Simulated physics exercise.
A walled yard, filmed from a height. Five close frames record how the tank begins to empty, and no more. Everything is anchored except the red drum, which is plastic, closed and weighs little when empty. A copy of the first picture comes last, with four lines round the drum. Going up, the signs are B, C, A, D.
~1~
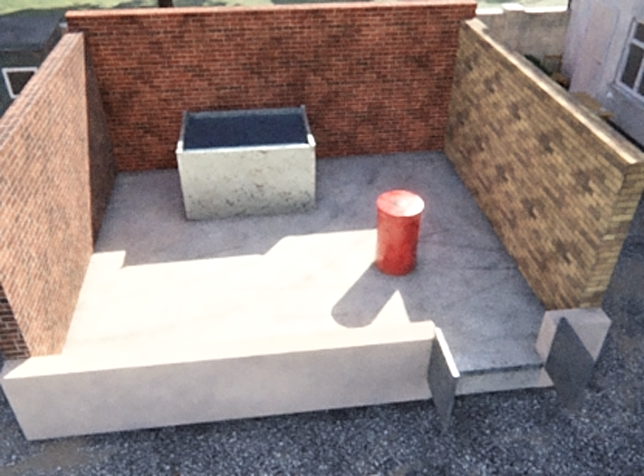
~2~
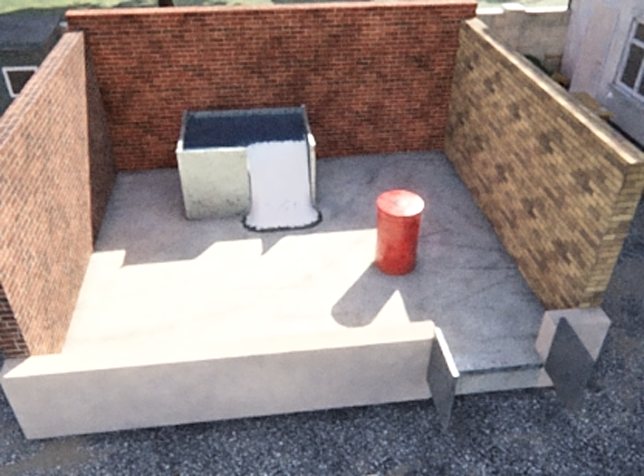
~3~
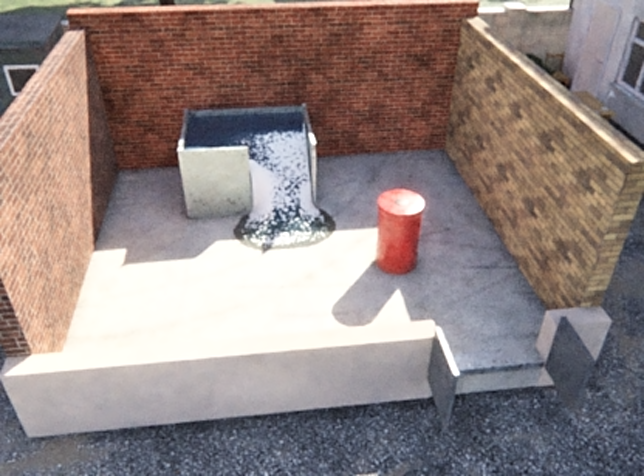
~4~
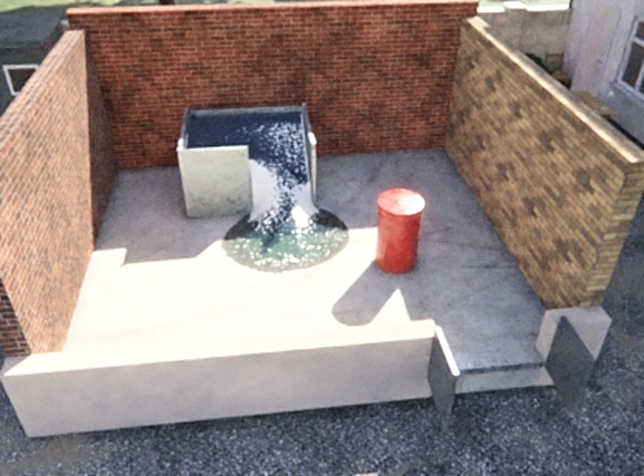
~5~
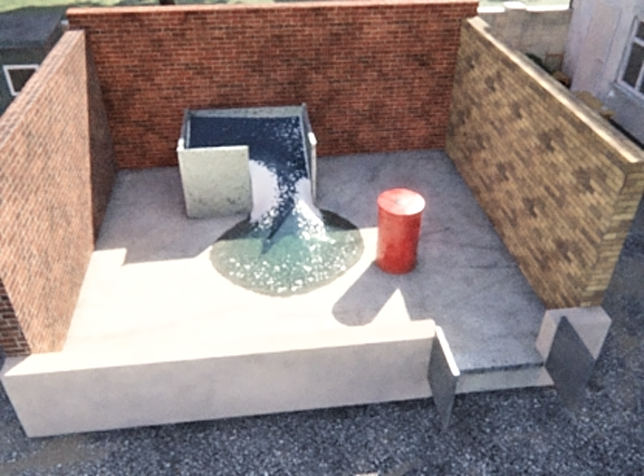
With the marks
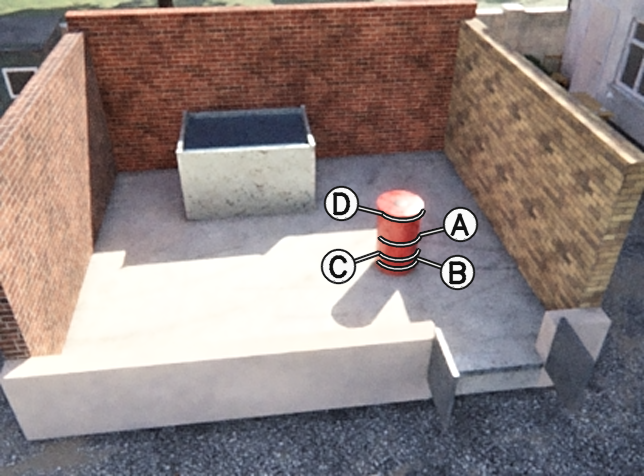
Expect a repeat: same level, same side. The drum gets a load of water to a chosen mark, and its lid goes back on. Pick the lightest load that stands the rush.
Level A just does it.
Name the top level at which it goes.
C it is.
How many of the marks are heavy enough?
Two.
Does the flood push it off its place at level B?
Yes, that goes wrong.
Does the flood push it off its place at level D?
No, that is safe.
In white, A at (403, 244); B at (401, 268); C at (402, 260); D at (406, 220); from the bottom up B, C, A, D.
Choosing A, it does not move.
Choosing B, it is pushed about 3 times its own width away.
Choosing C, it is pushed about its own width away.
Choosing D, it does not move.
